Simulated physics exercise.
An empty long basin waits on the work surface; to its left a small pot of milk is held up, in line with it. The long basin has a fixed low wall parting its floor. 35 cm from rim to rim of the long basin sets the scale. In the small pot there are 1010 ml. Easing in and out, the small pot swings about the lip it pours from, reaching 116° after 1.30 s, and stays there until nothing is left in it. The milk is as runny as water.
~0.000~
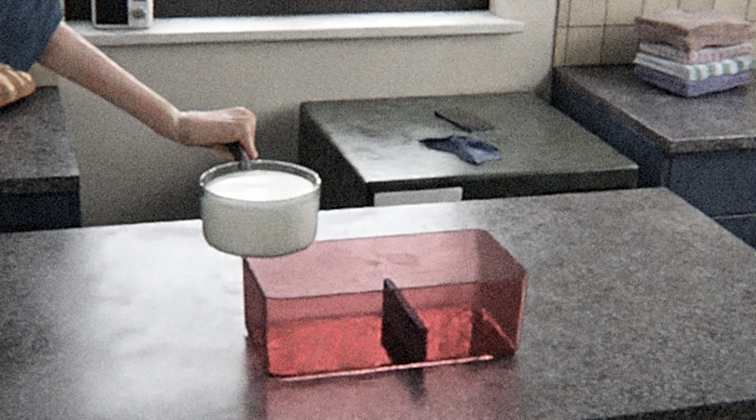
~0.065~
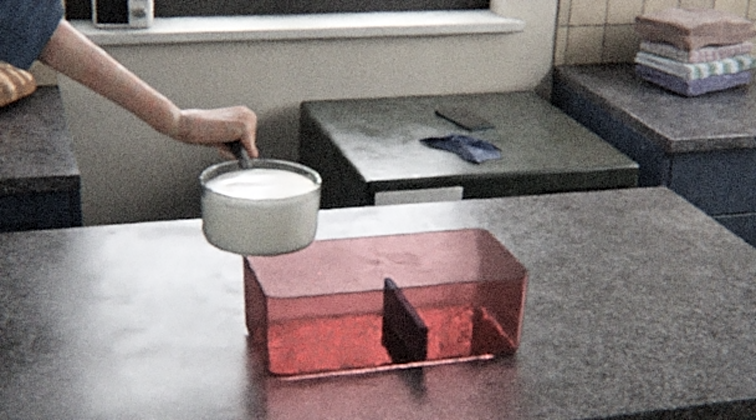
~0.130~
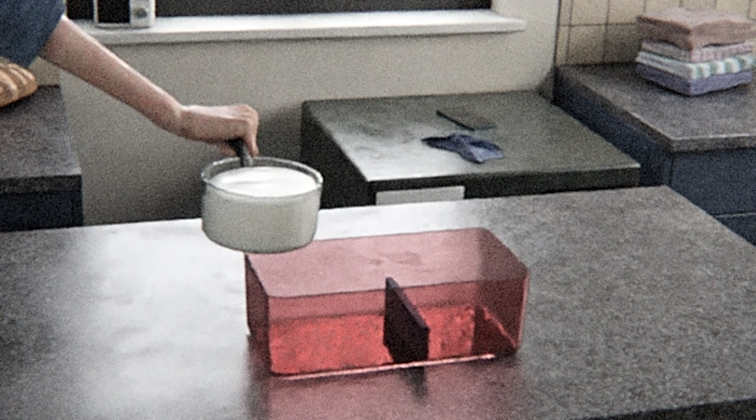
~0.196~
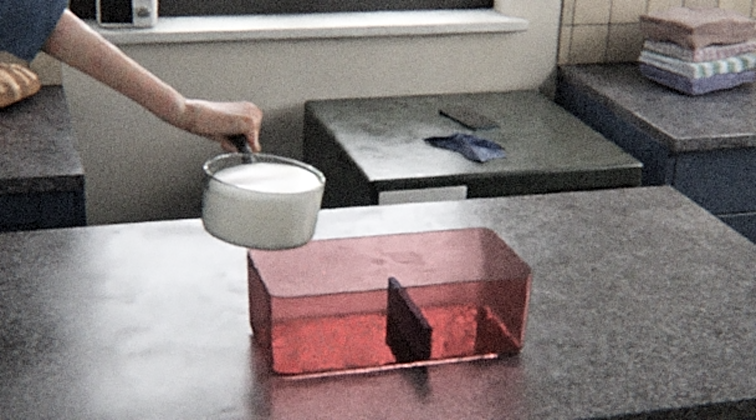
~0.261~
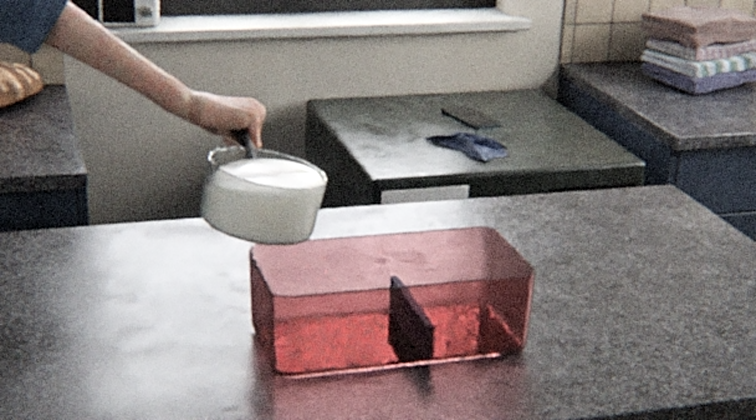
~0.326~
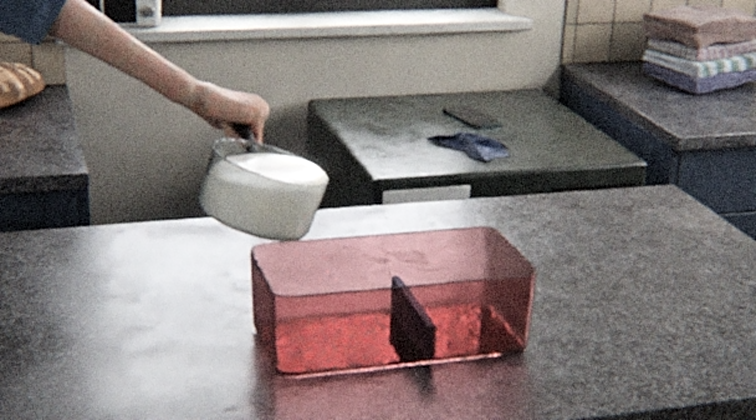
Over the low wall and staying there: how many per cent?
38 out of 100.
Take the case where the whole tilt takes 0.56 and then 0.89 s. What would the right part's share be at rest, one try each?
It comes to 45 per cent, and then 45 per cent.
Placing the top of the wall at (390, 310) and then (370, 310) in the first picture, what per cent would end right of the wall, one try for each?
Around 65 and 90 percent, in that order.
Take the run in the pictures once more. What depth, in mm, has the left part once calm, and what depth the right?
The left ends up at roughly 20 mm, with the right at roughly 18 mm.
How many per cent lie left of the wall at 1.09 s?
The left part holds some 46 per cent.
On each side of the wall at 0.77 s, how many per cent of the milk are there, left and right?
Left roughly 18 per cent, right roughly 0.
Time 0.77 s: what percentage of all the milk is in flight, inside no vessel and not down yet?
It comes to about 36 percent.
After 0.77 s the tilt is 74° and 45 per cent is still to pour, 18 is left of the wall and 0 right of it.
After 1.09 s the tilt is 109° and 5 per cent is still to pour, 45 is left of the wall and 38 right of it.
After 1.43 s the tilt is 116° and 0 per cent is still to pour, 61 is left of the wall and 37 right of it.
After 1.80 s the tilt is 116° and 0 per cent is still to pour, 61 is left of the wall and 38 right of it.
In the end 61 per cent lies left of the wall, 38 right of it and 2 outside.
